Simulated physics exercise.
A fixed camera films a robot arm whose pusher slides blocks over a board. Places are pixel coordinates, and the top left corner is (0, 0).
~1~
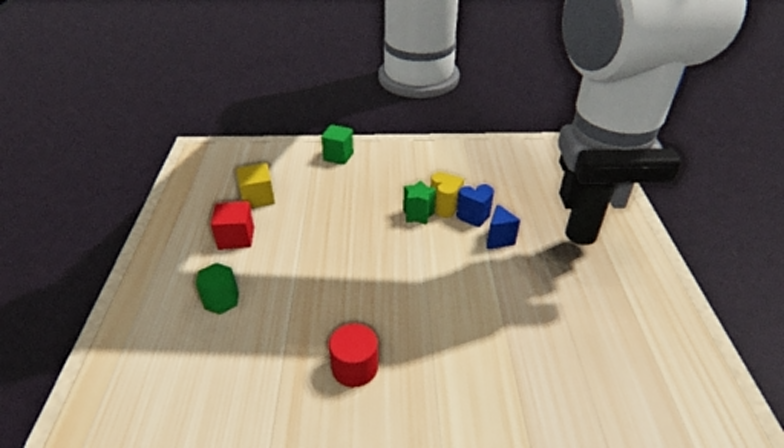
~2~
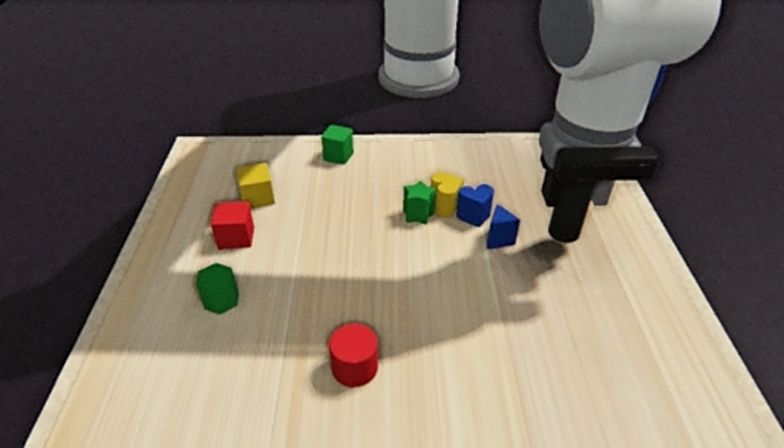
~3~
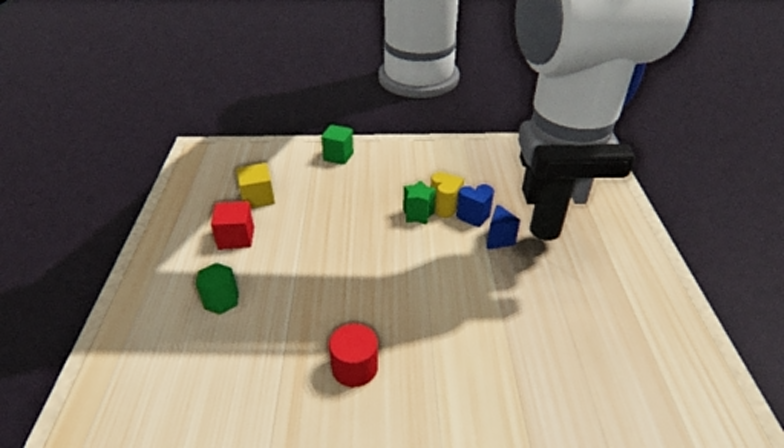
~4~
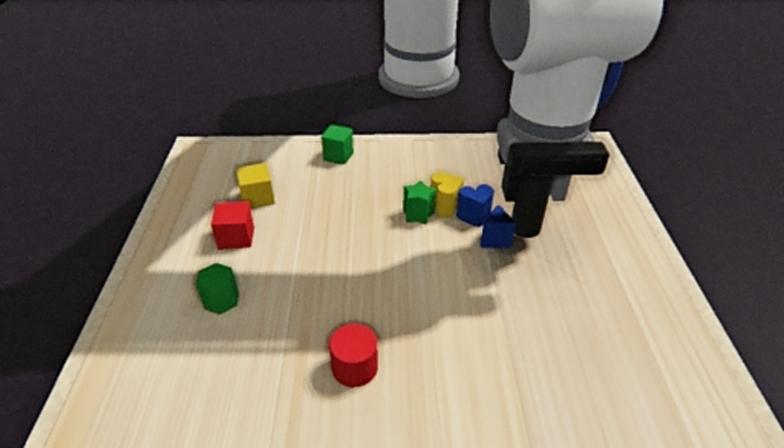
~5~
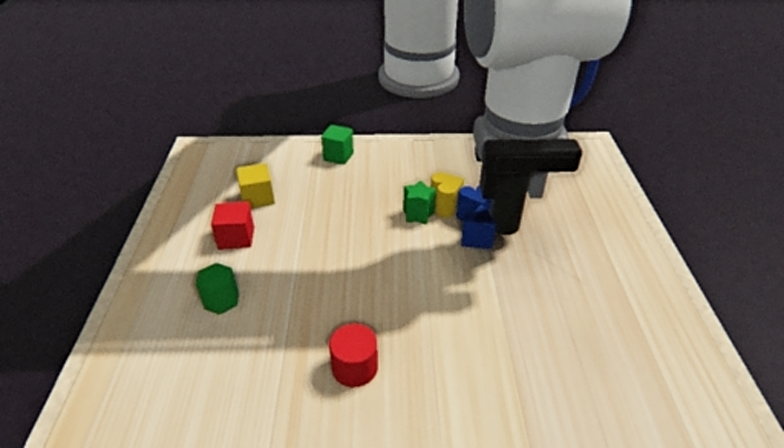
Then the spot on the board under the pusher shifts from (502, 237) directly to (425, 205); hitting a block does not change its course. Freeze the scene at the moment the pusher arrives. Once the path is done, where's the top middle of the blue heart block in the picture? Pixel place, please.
I'd guess (462, 174).
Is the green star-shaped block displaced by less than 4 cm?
Yes
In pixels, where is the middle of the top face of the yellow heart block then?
About (424, 162).
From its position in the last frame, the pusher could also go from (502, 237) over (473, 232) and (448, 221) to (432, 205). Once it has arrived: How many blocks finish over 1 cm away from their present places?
Moved: More than two.
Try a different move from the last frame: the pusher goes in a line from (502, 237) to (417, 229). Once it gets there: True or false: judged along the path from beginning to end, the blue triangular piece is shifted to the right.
False.
The first path, step by step. Halfway along, pusher at (463, 209); yellow heart block at (437, 174), turned 25° anticlockwise; blue heart block at (463, 179), turned 60° clockwise; blue triangular piece at (461, 214), turned 35° anticlockwise.
At the end, pusher at (426, 194); green star-shaped block at (402, 187), turned 50° anticlockwise; yellow heart block at (424, 162), turned 20° clockwise; blue heart block at (462, 174), turned 75° clockwise; blue triangular piece at (461, 214), turned 35° anticlockwise.
